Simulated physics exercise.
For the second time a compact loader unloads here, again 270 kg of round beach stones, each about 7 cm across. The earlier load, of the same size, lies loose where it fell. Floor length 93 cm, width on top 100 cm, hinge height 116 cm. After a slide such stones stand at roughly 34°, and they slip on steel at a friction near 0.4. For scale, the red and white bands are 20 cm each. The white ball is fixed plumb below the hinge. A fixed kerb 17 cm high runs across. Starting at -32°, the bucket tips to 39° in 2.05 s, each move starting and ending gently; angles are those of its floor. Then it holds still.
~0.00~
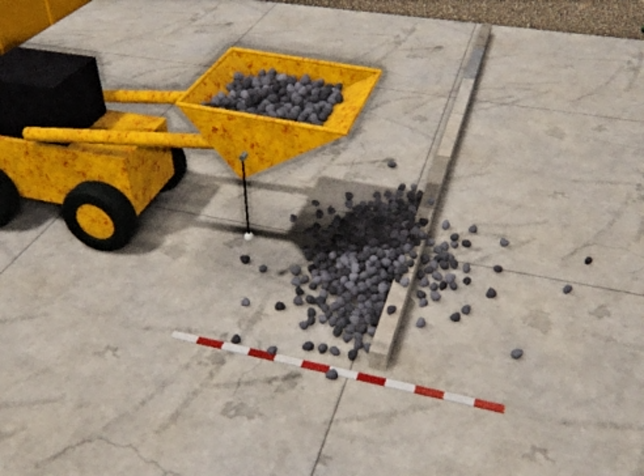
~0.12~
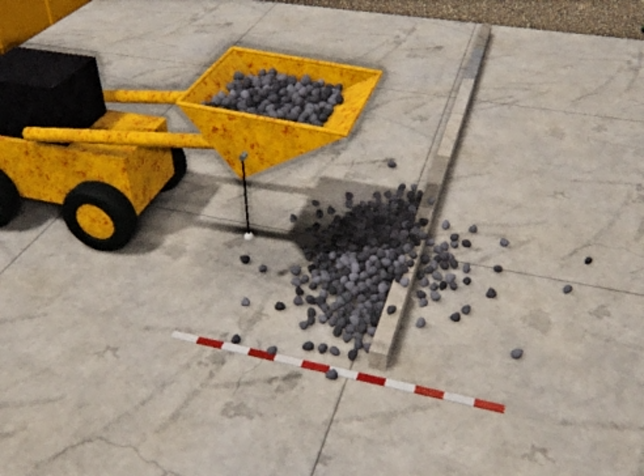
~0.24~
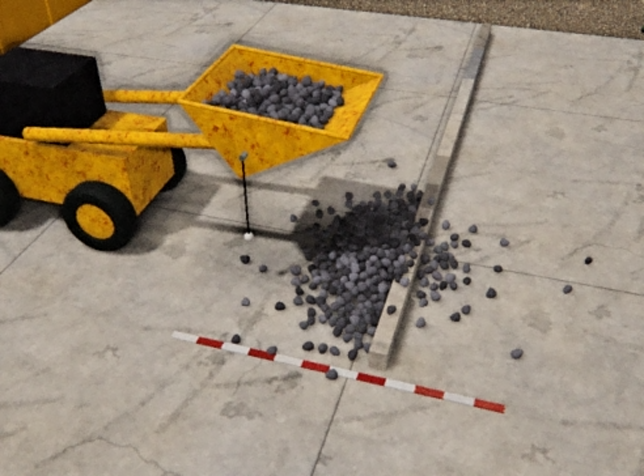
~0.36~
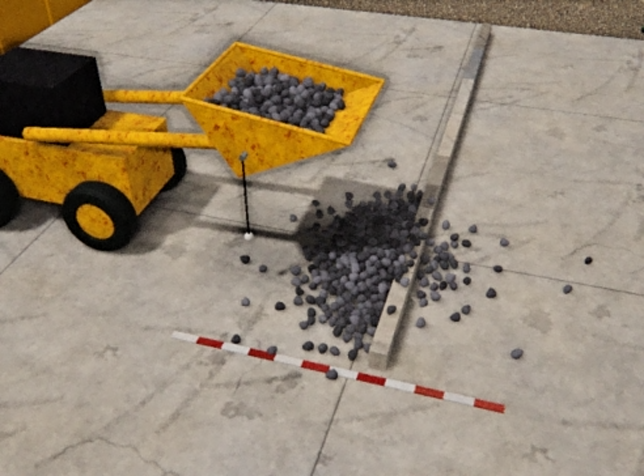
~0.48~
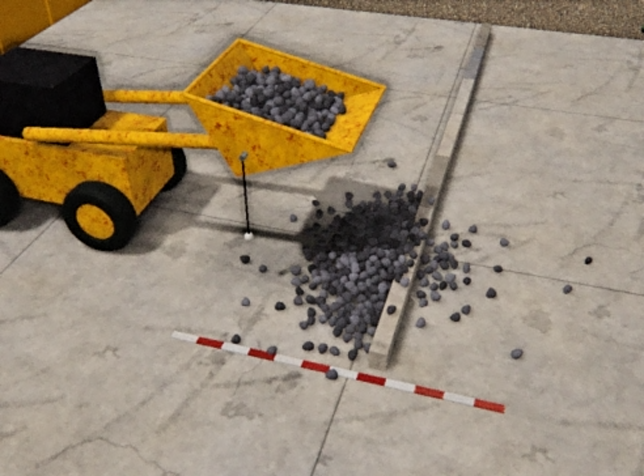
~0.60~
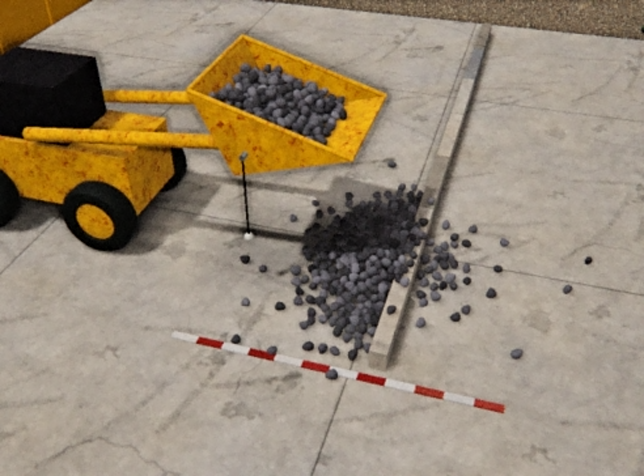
A yellow loader's bucket, heaped with dark grey round stones, slowly tilts, its front lip lowering towards the right while the stones shift slightly inside it. The machine stands at left on a cracked pale concrete floor, seen from above by a still camera. Below the bucket, a loose pile of similar stones lies motionless against and across a long kerb, behind a red and white banded strip.
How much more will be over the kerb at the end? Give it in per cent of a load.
Some 13 per cent is added.
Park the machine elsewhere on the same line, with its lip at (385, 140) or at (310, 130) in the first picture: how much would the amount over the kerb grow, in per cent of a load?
Near 60 per cent from the first place, 0 from the second.
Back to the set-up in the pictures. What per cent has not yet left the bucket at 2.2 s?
Roughly 20 per cent is still inside.
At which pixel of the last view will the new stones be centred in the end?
Near (367, 248).
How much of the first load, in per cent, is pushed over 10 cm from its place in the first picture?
Roughly 15 per cent of them.
After 1.5 s the floor is at 28°; in per cent of one load, 93 in the bucket, 99 on this side of the kerb, 8 over the kerb; the foremost stones are at (513, 286).
After 2.2 s the floor is at 39°; in per cent of one load, 18 in the bucket, 172 on this side of the kerb, 10 over the kerb; the foremost stones are at (513, 286).
After 2.5 s the floor is at 39°; in per cent of one load, 0 in the bucket, 183 on this side of the kerb, 17 over the kerb; the foremost stones are at (523, 281).
After 5.0 s the floor is at 39°; in per cent of one load, 0 in the bucket, 180 on this side of the kerb, 20 over the kerb; the foremost stones are at (535, 305). Net gain over the kerb, 13.
